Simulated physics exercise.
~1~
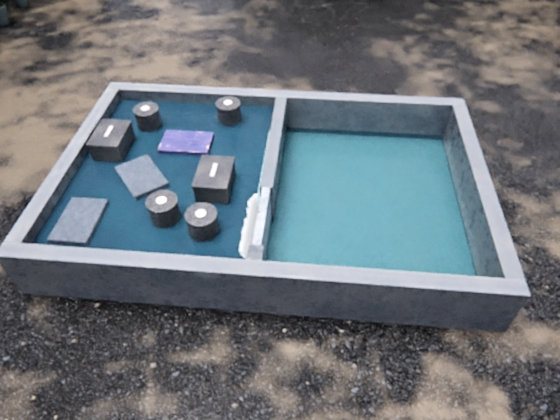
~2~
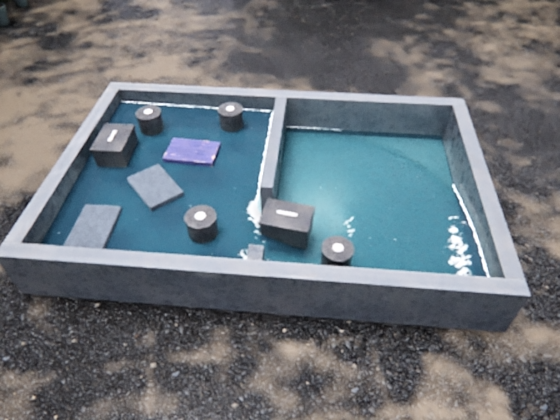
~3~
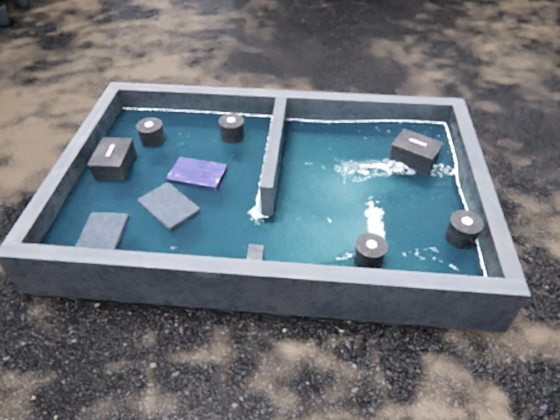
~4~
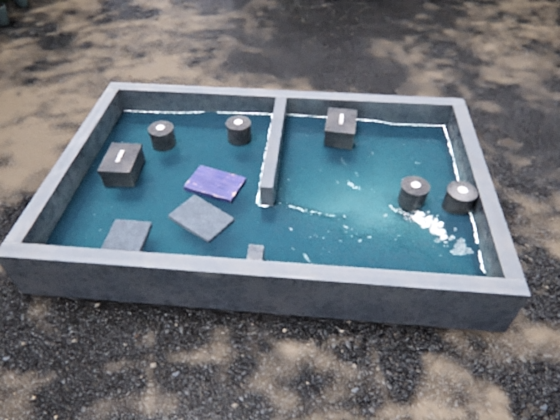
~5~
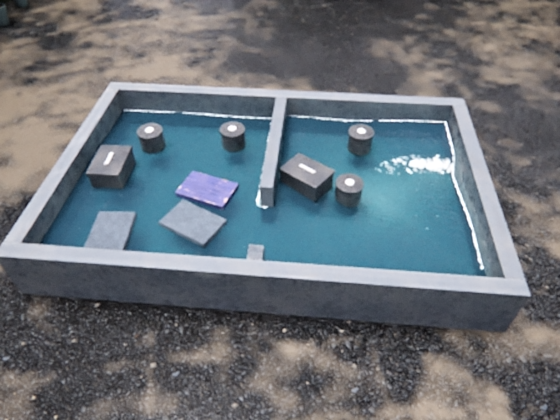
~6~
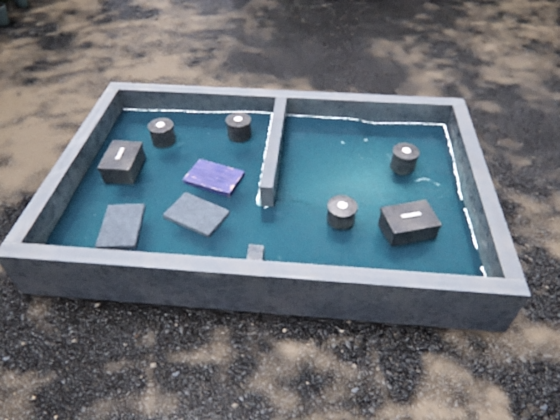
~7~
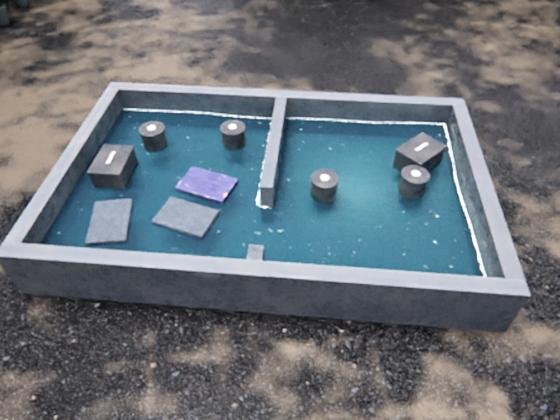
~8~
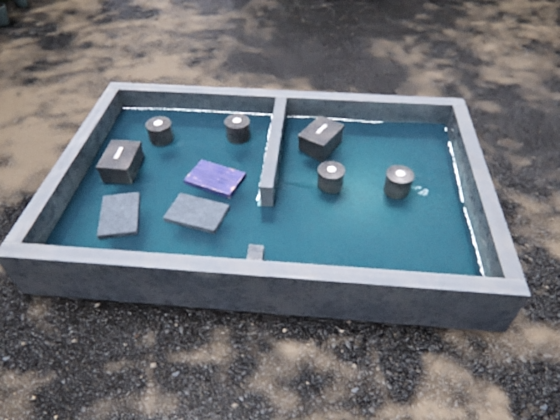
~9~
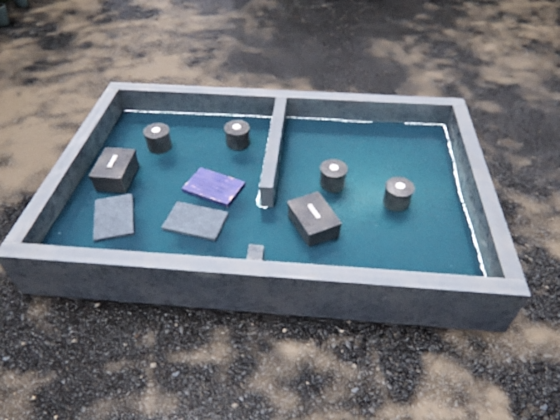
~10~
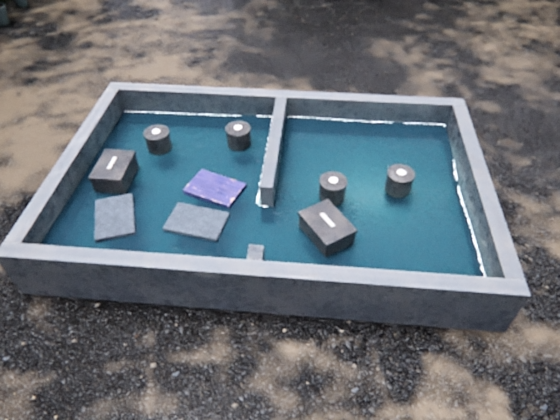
Two dark round floats and a dark block sweep right through the gap in the divider as water surges across the basin, then circle about and end afloat on the right, while the bluish-purple slab shifts only slightly and stays on the left with the remaining floats.
